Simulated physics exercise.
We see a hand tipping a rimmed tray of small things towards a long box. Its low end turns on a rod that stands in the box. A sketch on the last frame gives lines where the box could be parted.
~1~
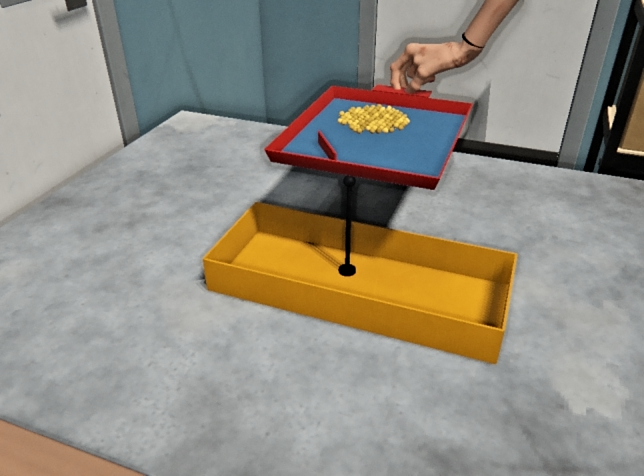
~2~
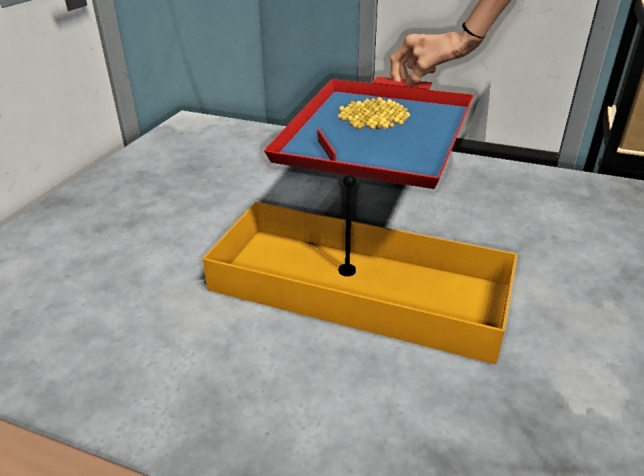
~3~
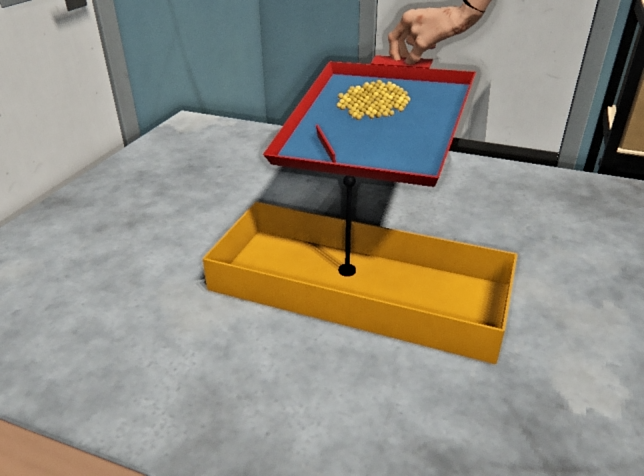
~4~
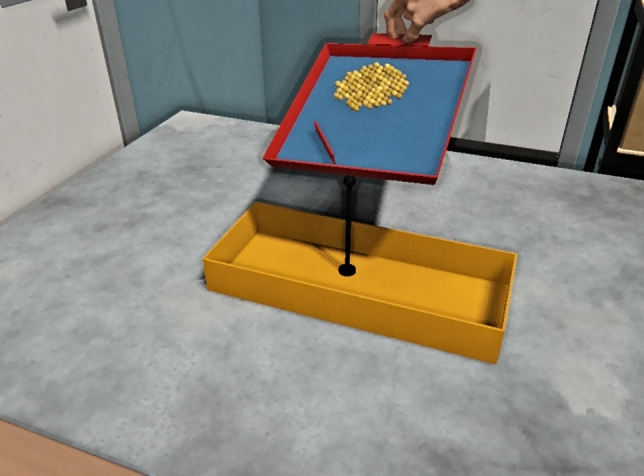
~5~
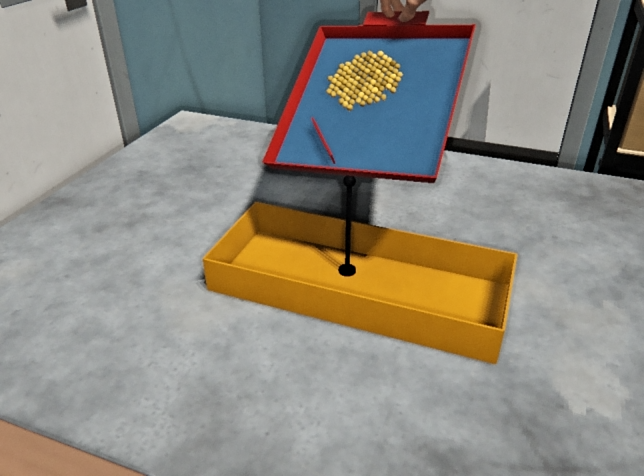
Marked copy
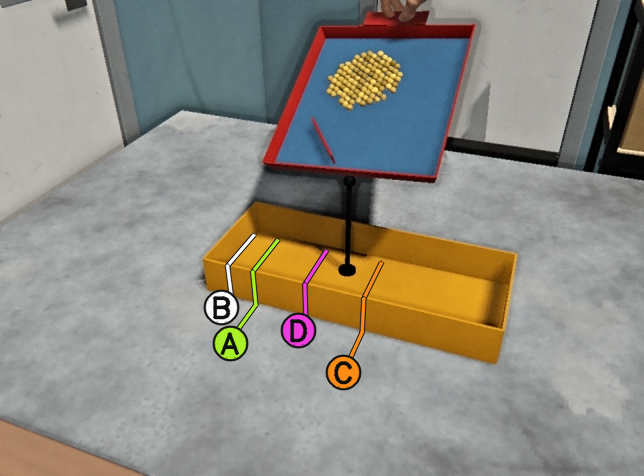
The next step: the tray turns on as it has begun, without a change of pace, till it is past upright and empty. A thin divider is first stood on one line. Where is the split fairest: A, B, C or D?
Line D.
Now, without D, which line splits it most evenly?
A it is.
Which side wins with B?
More lands on the right.
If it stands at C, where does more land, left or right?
The left side.
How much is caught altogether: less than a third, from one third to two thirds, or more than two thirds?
It is more than two thirds.
On the marked copy, line A crosses the front rim at (253, 271); line B crosses the front rim at (228, 265); line C crosses the front rim at (364, 297); line D crosses the front rim at (305, 283).
If A is chosen, of what is caught, close to a quarter on the left of the divider, the bulk on the right.
If B is chosen, of what is caught, only a few on the left of the divider, all but a few on the right.
If C is chosen, of what is caught, all but a few on the left of the divider, only a few on the right.
If D is chosen, of what is caught, close to a third on the left of the divider, close to two thirds on the right.
